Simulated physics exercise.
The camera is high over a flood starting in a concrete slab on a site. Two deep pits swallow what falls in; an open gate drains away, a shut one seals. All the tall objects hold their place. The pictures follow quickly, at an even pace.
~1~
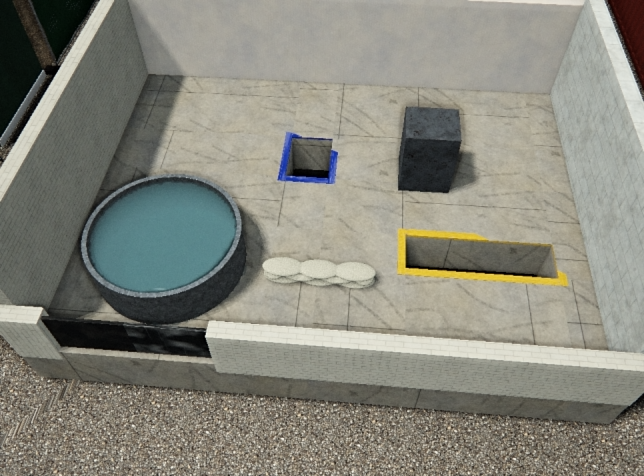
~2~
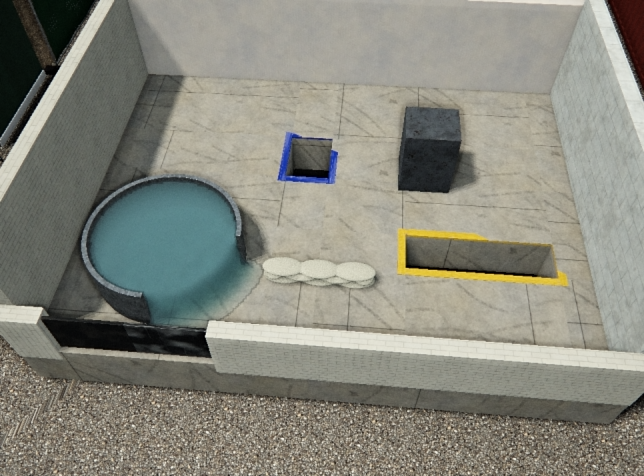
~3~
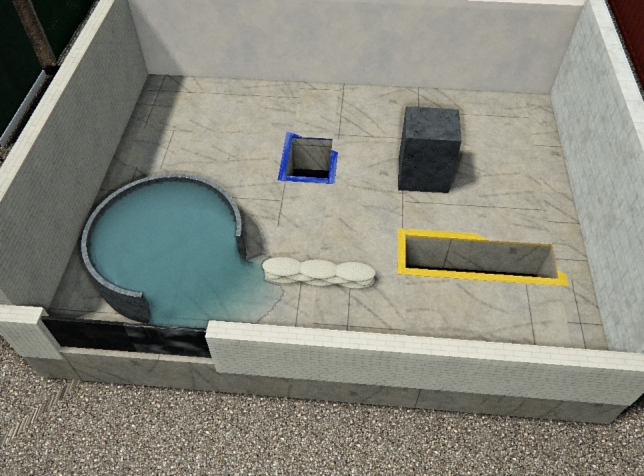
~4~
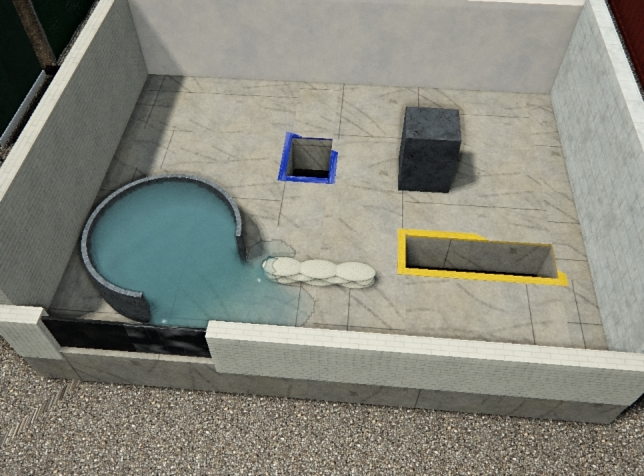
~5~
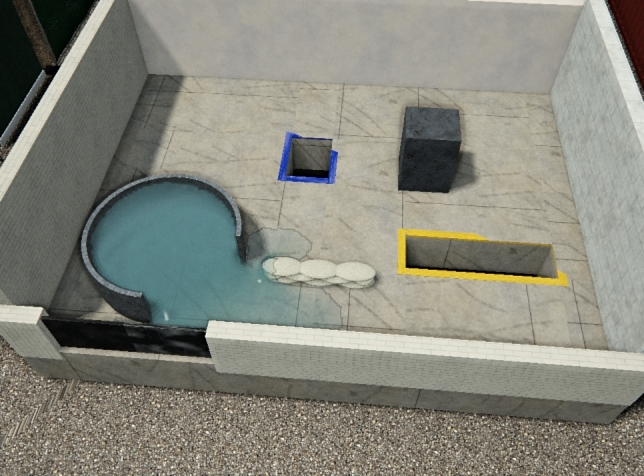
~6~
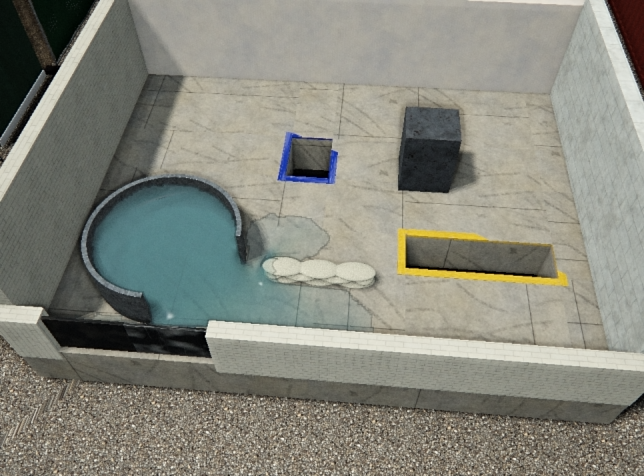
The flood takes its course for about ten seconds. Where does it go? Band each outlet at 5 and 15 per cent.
One by one: The gate takes not even 5 %; the blue pit takes not even 5 %; the yellow pit takes above 15 %.
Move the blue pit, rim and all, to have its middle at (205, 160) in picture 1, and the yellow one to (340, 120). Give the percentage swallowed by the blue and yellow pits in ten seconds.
Parts in a hundred: Blue 4, yellow 10.
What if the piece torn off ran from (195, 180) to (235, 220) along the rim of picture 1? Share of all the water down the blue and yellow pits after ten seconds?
Per cent: Blue 35, yellow 14.
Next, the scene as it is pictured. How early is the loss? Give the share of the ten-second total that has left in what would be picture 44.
Roughly 60 per cent.
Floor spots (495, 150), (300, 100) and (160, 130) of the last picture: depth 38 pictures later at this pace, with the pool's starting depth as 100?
Roughly 4, 0 and 2 per cent, in turn.
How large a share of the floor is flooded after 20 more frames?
Some 40 per cent.
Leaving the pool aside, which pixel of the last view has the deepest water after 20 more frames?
Roughly at (597, 377).
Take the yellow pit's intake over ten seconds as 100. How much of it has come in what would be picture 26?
Some 20 per cent.
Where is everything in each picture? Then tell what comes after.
In the first frame, the pool at (164, 234) is whole and still.
In the second frame, water pours out at (209, 298) and has run to a hidden place.
In the third frame, water pours out at (209, 299) and has run to a hidden place.
In the fourth frame, water pours out at (209, 300) and has run to a hidden place.
In the fifth frame, the front is at a hidden place, out from the gap at (209, 300).
In the sixth frame, the front is at a hidden place, out from the gap at (209, 300).
A moment on, water covers 20 % of the floor; the gate 0 %, the blue pit 0 %, the yellow pit 0 %.
Next, water covers 25 % of the floor; the gate 0 %, the blue pit 0 %, the yellow pit 2 %.
Then, water covers 40 % of the floor; the gate 0 %, the blue pit 0 %, the yellow pit 8 %.
Later, water covers 65 % of the floor; the gate 0 %, the blue pit 1 %, the yellow pit 24 %.
In the end, water covers 85 % of the floor; the gate 0 %, the blue pit 3 %, the yellow pit 38 %.
